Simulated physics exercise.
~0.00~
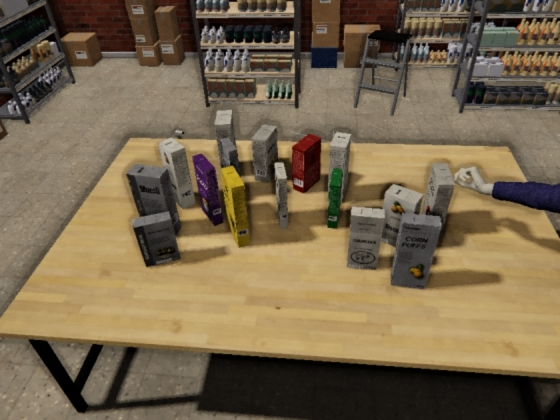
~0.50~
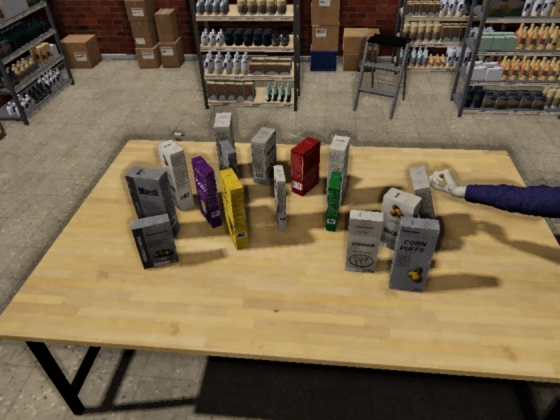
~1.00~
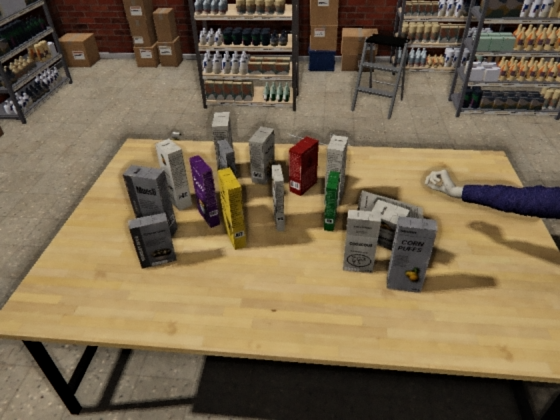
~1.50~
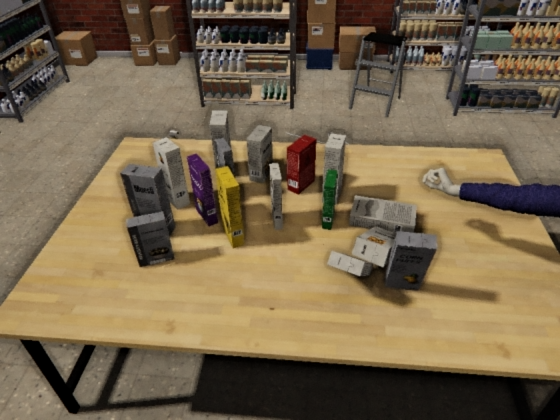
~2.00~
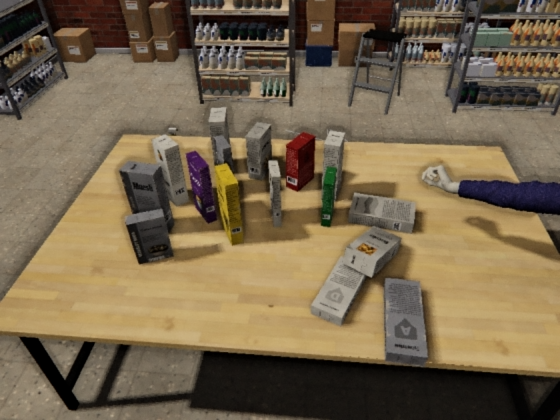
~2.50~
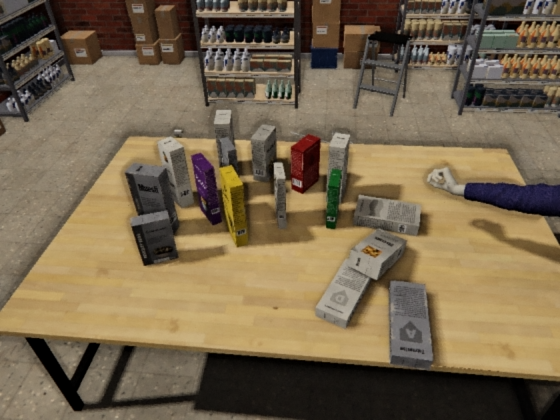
Hand tipping a grey box leftward on a wooden table, toppling three neighbouring boxes while the green, red, yellow and purple ones stay upright.
